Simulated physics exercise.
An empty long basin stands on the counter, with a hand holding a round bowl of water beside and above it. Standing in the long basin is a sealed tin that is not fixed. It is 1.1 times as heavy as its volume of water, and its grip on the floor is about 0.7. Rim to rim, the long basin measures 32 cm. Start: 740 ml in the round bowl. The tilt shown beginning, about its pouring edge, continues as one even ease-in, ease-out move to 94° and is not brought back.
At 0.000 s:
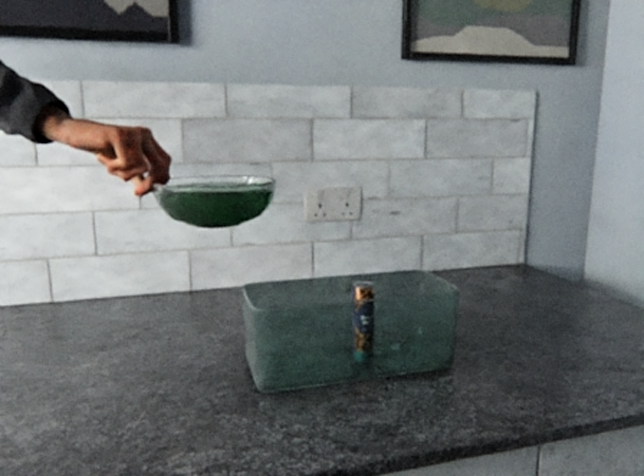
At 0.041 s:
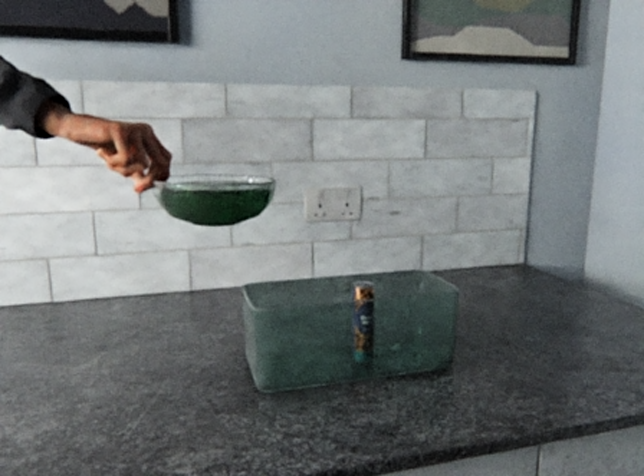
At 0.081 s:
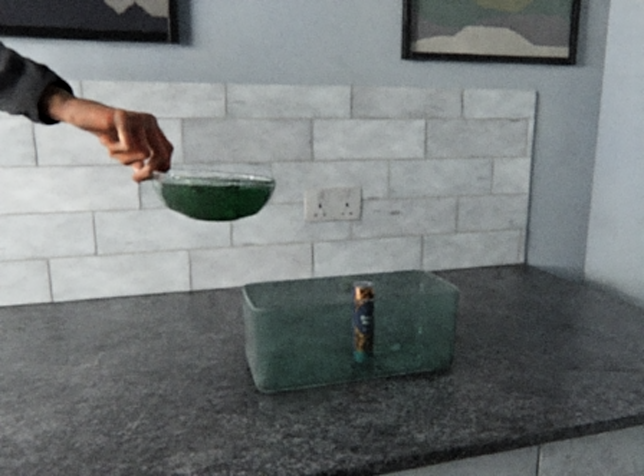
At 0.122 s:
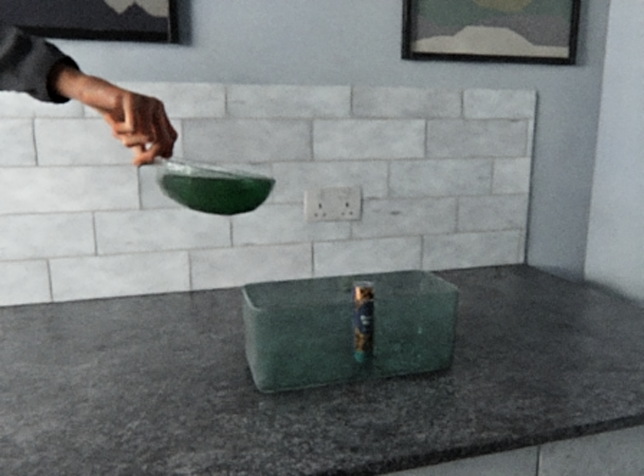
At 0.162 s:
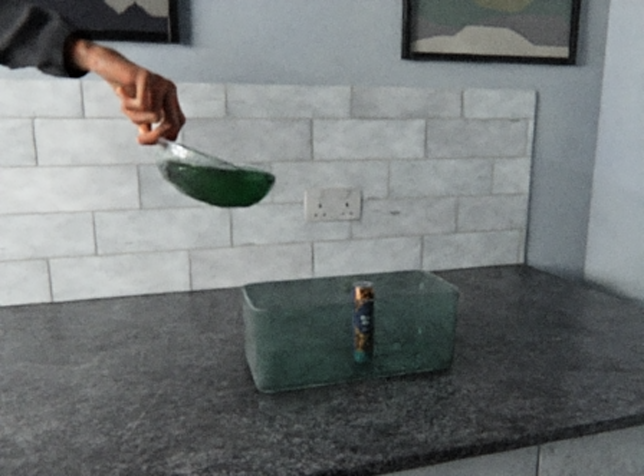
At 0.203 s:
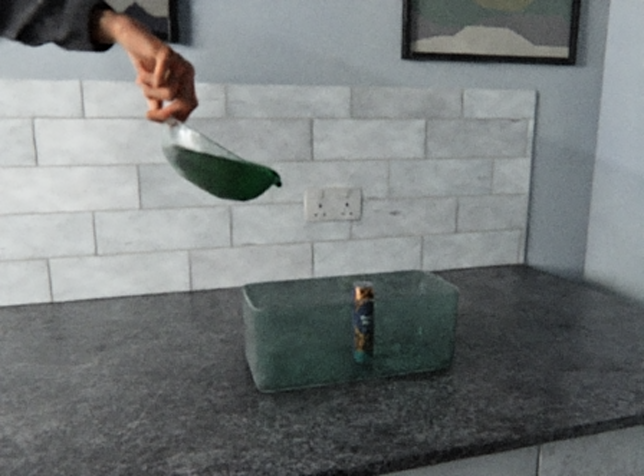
A hand steadily tilts a round glass bowl of green liquid rightward above a long basin.
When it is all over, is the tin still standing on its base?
Yes - it does not keel over.
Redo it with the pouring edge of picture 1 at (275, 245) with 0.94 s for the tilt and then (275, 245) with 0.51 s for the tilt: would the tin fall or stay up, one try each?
First it remains upright; then it falls.
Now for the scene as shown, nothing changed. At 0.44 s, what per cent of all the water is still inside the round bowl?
About 16 percent.
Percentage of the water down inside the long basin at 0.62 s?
Near 84 per cent of the total.
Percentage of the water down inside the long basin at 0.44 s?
I'd put it near 7 percent.
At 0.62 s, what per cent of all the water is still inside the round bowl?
0 per cent or so.
After 0.44 s the tilt is 90° and 16 per cent is still to pour; the tin stands where it began.
After 0.62 s the tilt is 94° and 0 per cent is still to pour; the tin stands where it began.
After 0.81 s the tilt is 94° and 0 per cent is still to pour; the tin stands where it began.
After 1.01 s the tilt is 94° and 0 per cent is still to pour; the tin stands where it began.
In the end the tin stands where it began.
